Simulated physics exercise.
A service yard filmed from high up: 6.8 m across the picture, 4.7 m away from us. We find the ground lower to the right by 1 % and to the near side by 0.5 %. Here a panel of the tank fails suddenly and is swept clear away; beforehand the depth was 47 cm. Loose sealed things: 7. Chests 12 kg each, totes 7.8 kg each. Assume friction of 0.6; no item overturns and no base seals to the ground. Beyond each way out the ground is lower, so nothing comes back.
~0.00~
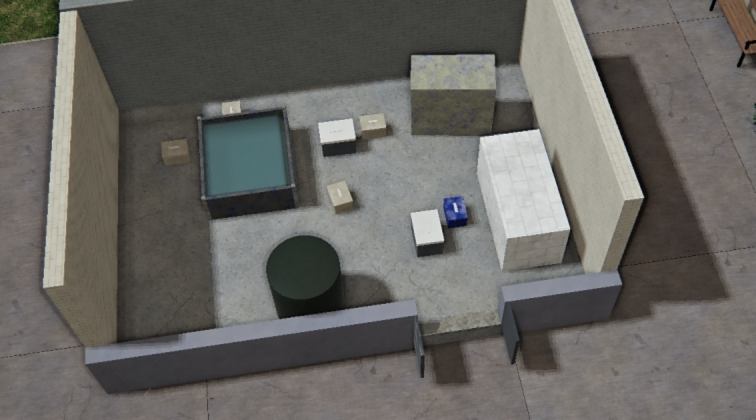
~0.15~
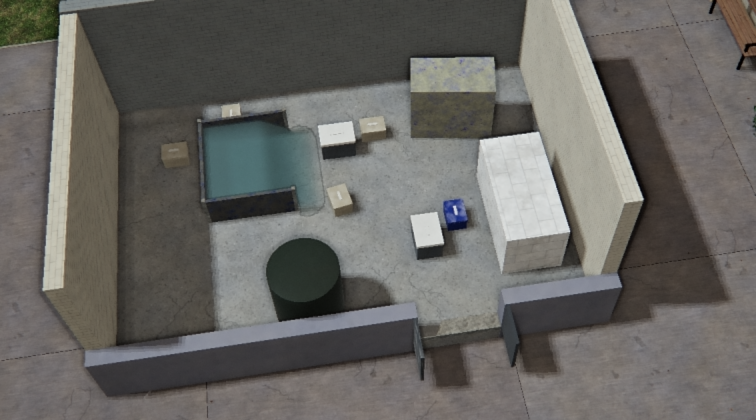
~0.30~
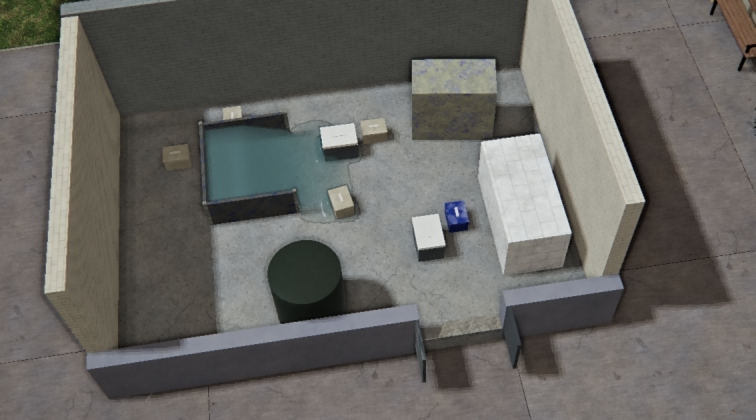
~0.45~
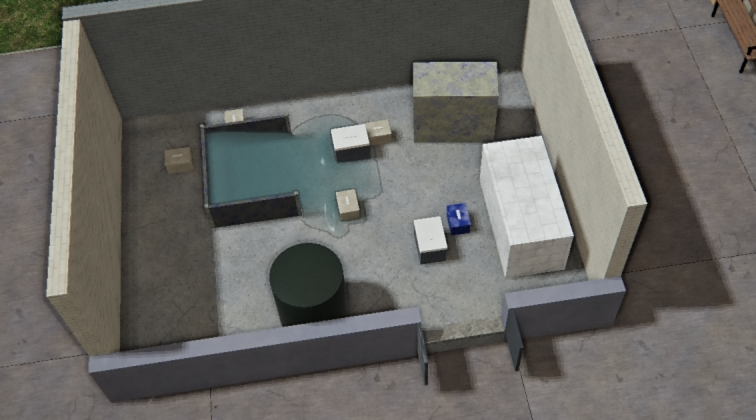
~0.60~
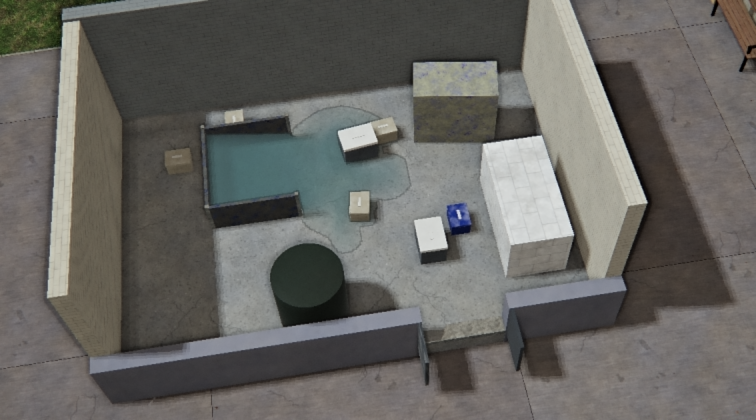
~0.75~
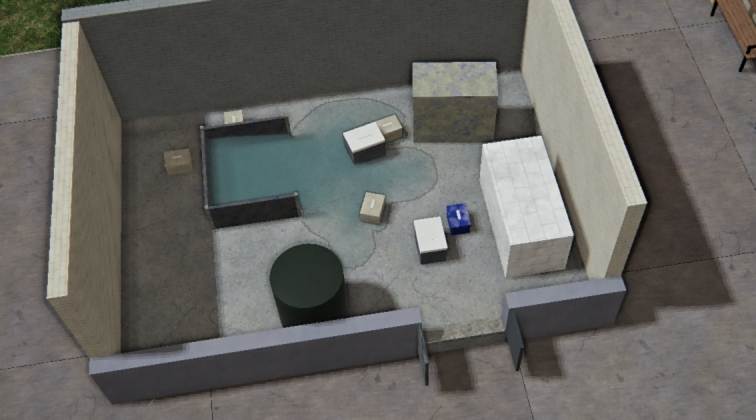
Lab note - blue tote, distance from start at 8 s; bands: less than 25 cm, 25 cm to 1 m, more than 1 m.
It gets well displaced.
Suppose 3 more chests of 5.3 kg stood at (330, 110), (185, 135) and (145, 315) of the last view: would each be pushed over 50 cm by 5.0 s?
Note, same order as listed: Beyond the limit, inside the limit, inside the limit.
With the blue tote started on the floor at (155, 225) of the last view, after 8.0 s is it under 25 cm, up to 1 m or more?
From that spot, it remains nearly still.
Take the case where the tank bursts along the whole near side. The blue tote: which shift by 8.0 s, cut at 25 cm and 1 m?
What happens next is that the blue tote does not really budge.
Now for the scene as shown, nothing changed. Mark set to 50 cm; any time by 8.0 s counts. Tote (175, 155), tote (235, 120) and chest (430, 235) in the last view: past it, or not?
Within, within, beyond.
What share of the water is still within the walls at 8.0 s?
I'd say some 86 percent hasn't gone yet.
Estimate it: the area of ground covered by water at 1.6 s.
12 m2.
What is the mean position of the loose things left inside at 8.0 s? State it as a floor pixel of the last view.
It sits at about (383, 196).
After 1.6 s the blue tote is near (462, 216), 0.1 m from its start, aground; 0 of 7 are out; 2 afloat.
After 3.6 s the blue tote is near (500, 294), 1.5 m from its start, afloat; 0 of 7 are out; 3 afloat.
After 5.6 s the blue tote is near (480, 309), 1.6 m from its start, aground; 1 of 7 are out; 2 afloat.
After 8.0 s the blue tote is near (479, 327), 1.9 m from its start, aground; 1 of 7 are out; 0 afloat.
